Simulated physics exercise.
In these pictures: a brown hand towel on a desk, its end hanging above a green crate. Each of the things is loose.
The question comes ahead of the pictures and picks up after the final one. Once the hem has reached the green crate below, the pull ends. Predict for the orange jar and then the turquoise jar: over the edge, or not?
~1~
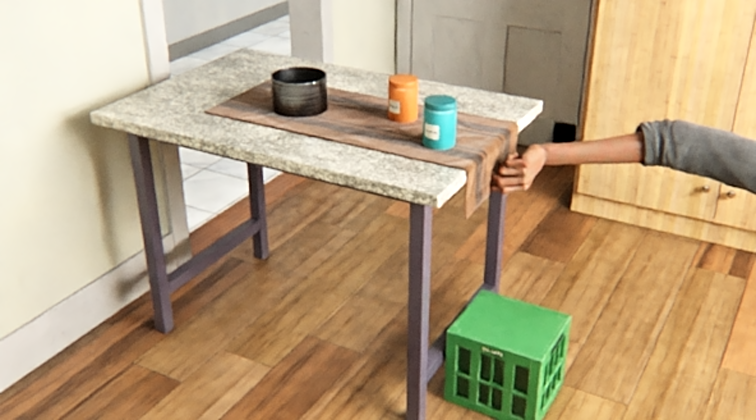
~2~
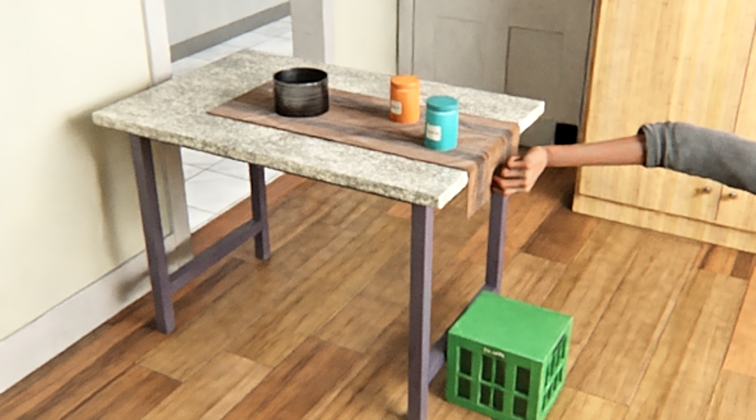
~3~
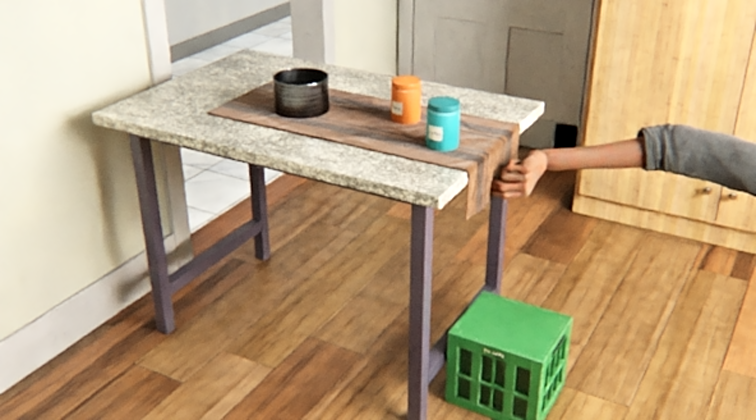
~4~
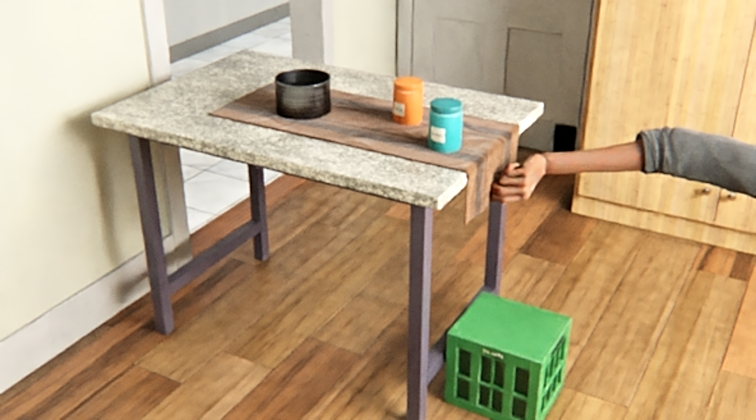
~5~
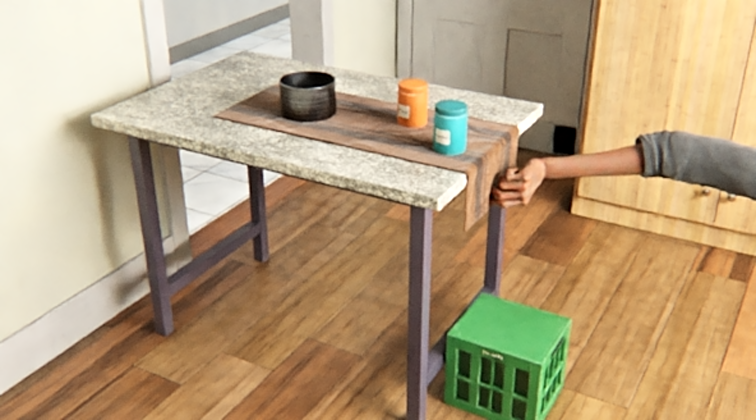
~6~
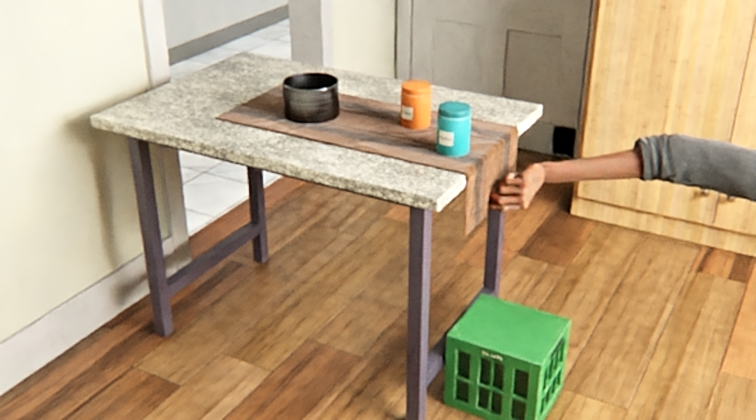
Prediction - orange jar: Over; turquoise jar: Over.
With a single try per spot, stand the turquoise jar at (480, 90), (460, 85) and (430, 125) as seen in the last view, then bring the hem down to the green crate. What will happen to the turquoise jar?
In the first case it remains up there; in the second case it stays on; in the third case it comes down.
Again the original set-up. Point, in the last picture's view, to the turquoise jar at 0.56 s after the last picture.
Around (494, 141).
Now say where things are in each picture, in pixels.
Hand towel end (465, 219); orange jar (403, 79); turquoise jar (440, 100); pot (299, 75); top of the crate (520, 340), in the first frame.
Hand towel end (467, 220), far hem (206, 113); turquoise jar (442, 100); turquoise jar stands on the cloth, in the second frame.
Hand towel end (465, 221); orange jar (406, 80), in the third frame.
Hand towel end (465, 225), far hem (209, 114); turquoise jar (446, 102), in the fourth frame.
Hand towel end (465, 232); orange jar (413, 83), in the fifth frame.
Hand towel end (464, 237), far hem (215, 118); orange jar (416, 85); turquoise jar (455, 106); top of the crate (520, 344), in the sixth frame.
Then, 0.56 s later than the last view, hem going down; orange jar carried along near (447, 111); turquoise jar tipping at the edge near (494, 141).
Then, 1.42 s later than the last view, hem going down; orange jar carried along near (497, 120); turquoise jar down below near (588, 335).
Then, 2.14 s later than the last view, hem on the crate; orange jar down below near (539, 292); turquoise jar down below near (588, 335).
Finally, hem on the crate; orange jar down below near (539, 292); turquoise jar down below near (588, 335). The orange jar goes over the edge and the turquoise jar is carried off the end.
